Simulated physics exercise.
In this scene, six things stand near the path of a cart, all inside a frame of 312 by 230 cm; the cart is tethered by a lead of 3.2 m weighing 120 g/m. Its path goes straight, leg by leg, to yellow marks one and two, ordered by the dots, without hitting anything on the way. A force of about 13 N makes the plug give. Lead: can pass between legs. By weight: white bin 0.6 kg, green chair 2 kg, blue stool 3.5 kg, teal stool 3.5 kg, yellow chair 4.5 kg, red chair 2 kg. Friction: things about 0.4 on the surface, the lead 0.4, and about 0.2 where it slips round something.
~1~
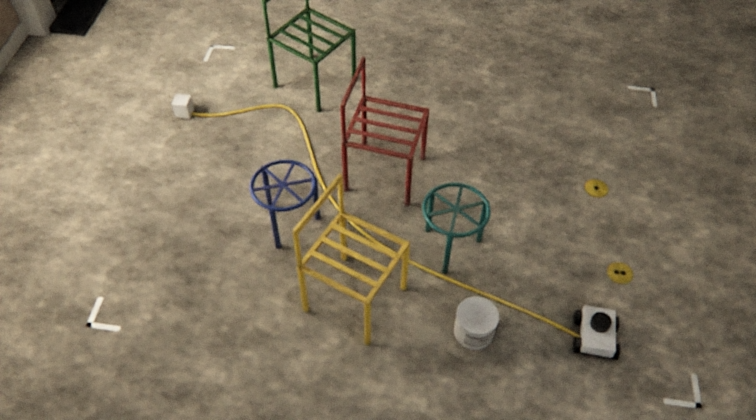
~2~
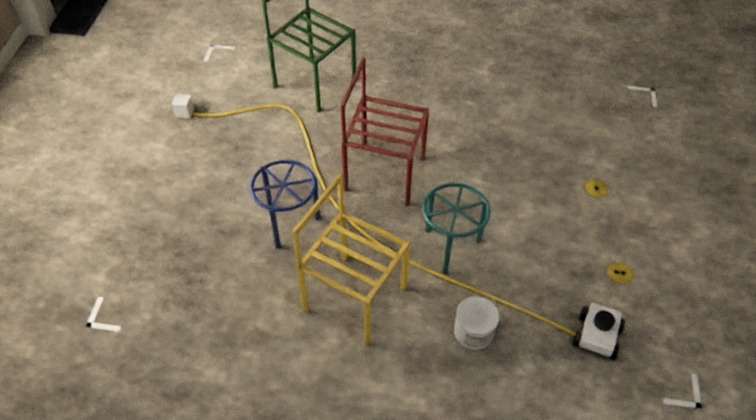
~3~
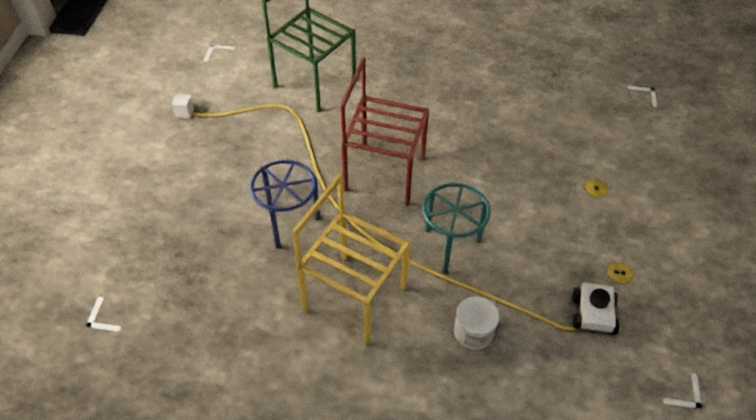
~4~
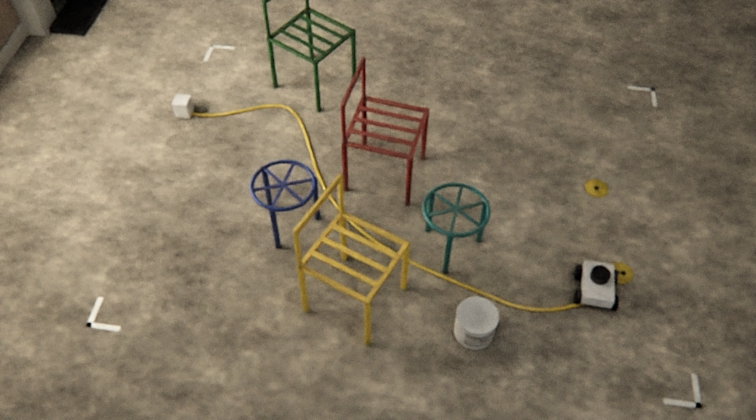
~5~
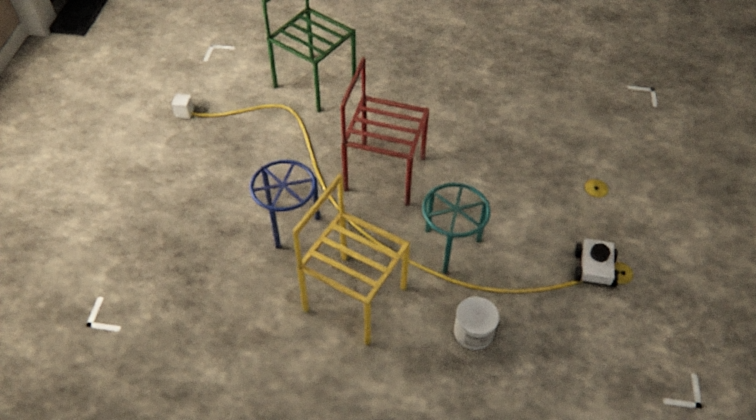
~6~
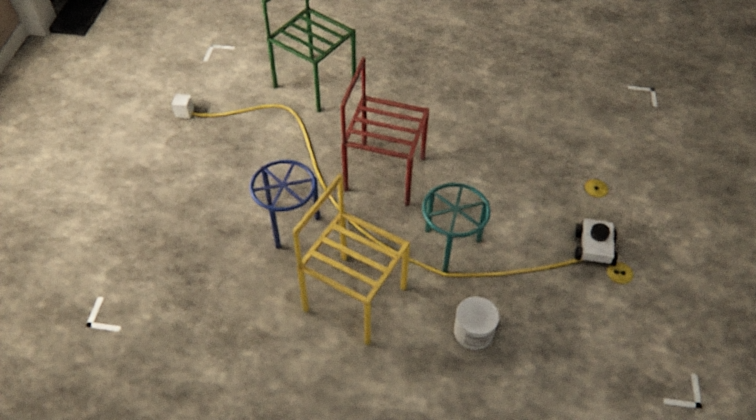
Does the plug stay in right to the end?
The plug resists.
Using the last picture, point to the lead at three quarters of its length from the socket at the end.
Estimated pixel: About (493, 249).
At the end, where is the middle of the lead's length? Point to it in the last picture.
I'd say roughly (384, 225) in the last picture.
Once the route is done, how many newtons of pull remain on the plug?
The pull at the fixed end comes to around 0 N.
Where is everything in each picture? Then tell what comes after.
The first picture shows white bin (478, 315); red chair (386, 125); marks (596, 188) (620, 273); lead runs through (230, 113) (305, 134) (536, 316); cart (595, 346).
In the second picture, lead runs through (230, 113) (536, 316); cart (595, 344).
In the third picture, lead runs through (230, 113) (536, 316); cart (595, 322).
In the fourth picture, lead runs through (230, 113) (537, 310); cart (595, 298).
In the fifth picture, lead runs through (230, 113) (539, 290); cart (595, 275).
The sixth picture shows white bin (478, 315); red chair (386, 125); lead runs through (230, 113) (305, 134) (541, 269); cart (595, 255).
Next, cart at (595, 213), lead slack at the fixed end; nothing else has moved.
Then, cart at (600, 200), lead slack at the fixed end; nothing else has moved.
After that, cart at (611, 240), lead slack at the fixed end; nothing else has moved.
Later, cart at (620, 271), lead slack at the fixed end; nothing else has moved.
At the end, cart at (620, 271), lead slack at the fixed end; nothing else has moved.
